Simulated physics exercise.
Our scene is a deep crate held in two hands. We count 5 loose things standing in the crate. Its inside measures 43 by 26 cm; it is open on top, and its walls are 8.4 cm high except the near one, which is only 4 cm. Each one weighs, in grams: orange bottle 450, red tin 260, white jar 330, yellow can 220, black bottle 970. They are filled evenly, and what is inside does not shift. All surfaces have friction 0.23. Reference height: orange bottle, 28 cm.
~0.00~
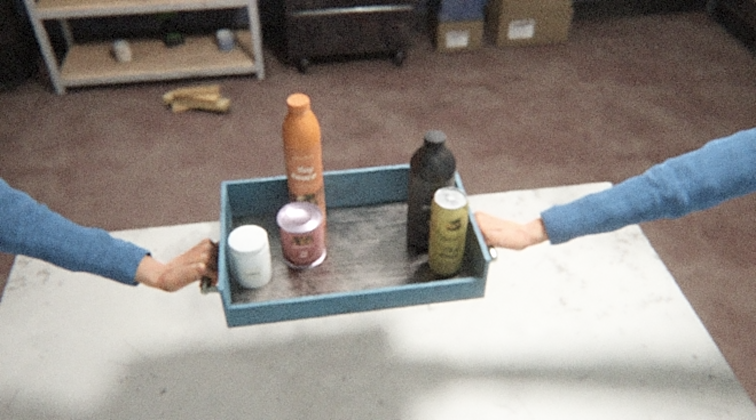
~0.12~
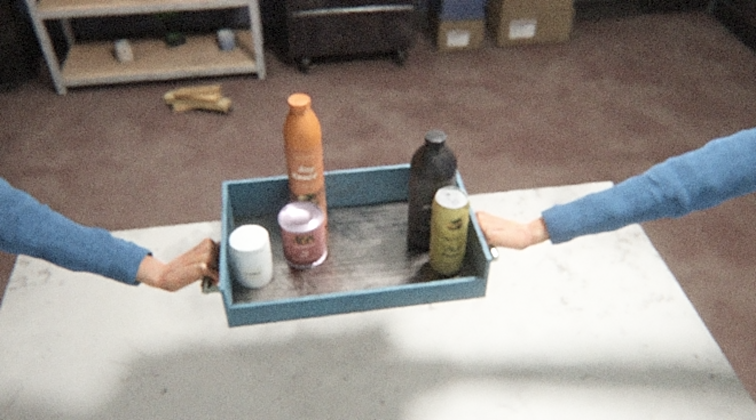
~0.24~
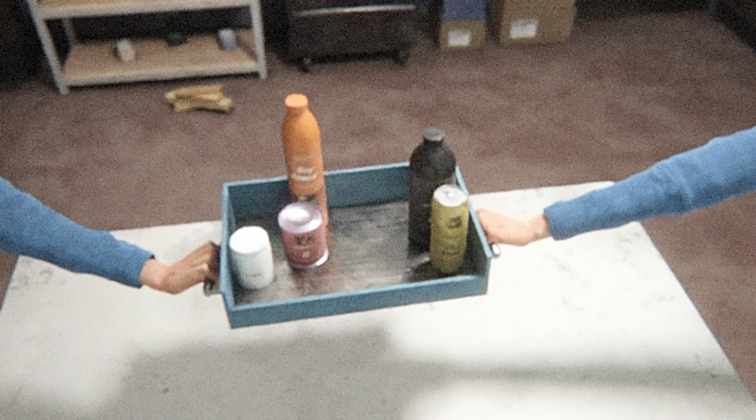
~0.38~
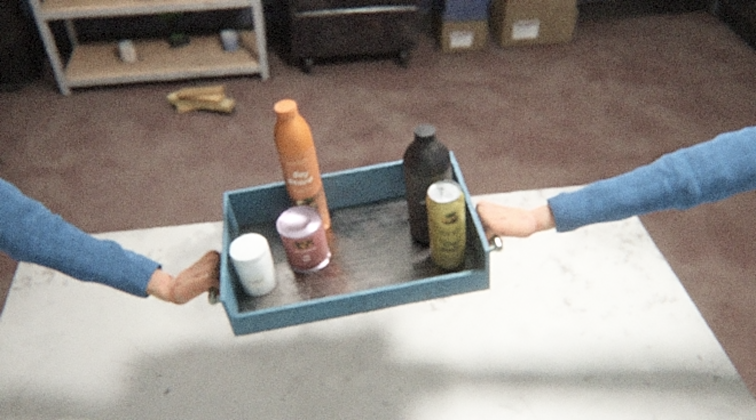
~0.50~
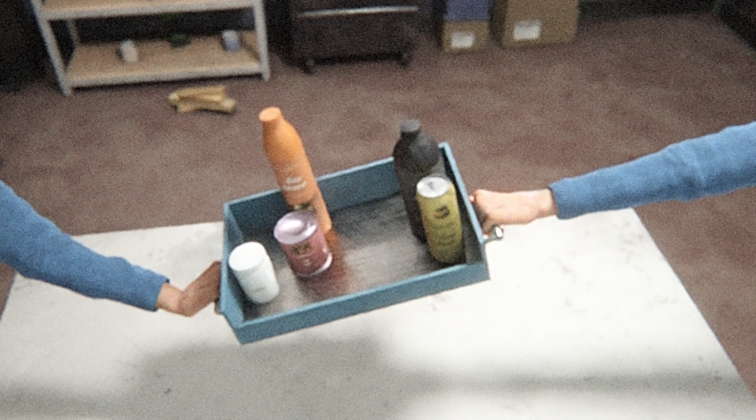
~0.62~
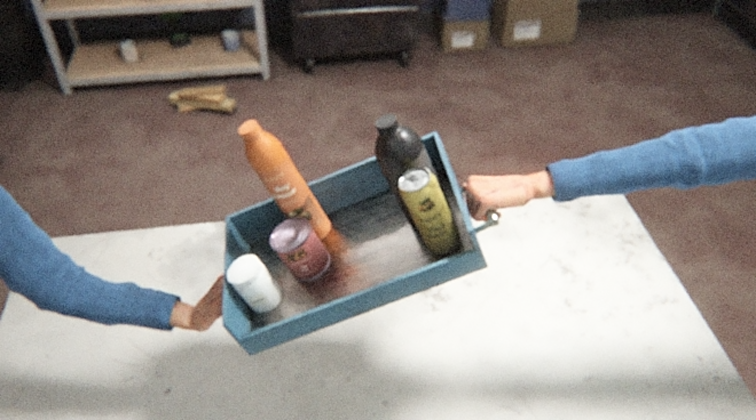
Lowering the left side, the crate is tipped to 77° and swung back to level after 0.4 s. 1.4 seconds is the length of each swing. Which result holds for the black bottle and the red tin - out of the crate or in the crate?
The black bottle ends up outside the crate; the red tin ends up inside the crate.
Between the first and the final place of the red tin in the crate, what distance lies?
Net shift near 9 cm.
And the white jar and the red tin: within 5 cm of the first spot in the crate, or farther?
First the white jar: It stays in position; then the red tin: It departs its position.
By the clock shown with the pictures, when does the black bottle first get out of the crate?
It happens near 1.4 s.
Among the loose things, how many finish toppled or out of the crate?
I count 3.
Around 1.32 s, tip 74°, left side down; orange bottle now out of the crate; black bottle tipped 73° against what carries it near (261, 293); red tin shifted 9 cm near (310, 304).
Around 2.52 s, tip 47°, left side down; yellow can and black bottle now out of the crate; red tin shifted 9 cm near (276, 287); white jar shifted 2 cm.
Finally (3.8 s), out of the crate, orange bottle, yellow can and black bottle; not toppled but over 5 cm from the start, red tin; the last one still in place (within 5 cm). In the last view, black bottle near (143, 392), red tin near (256, 236).
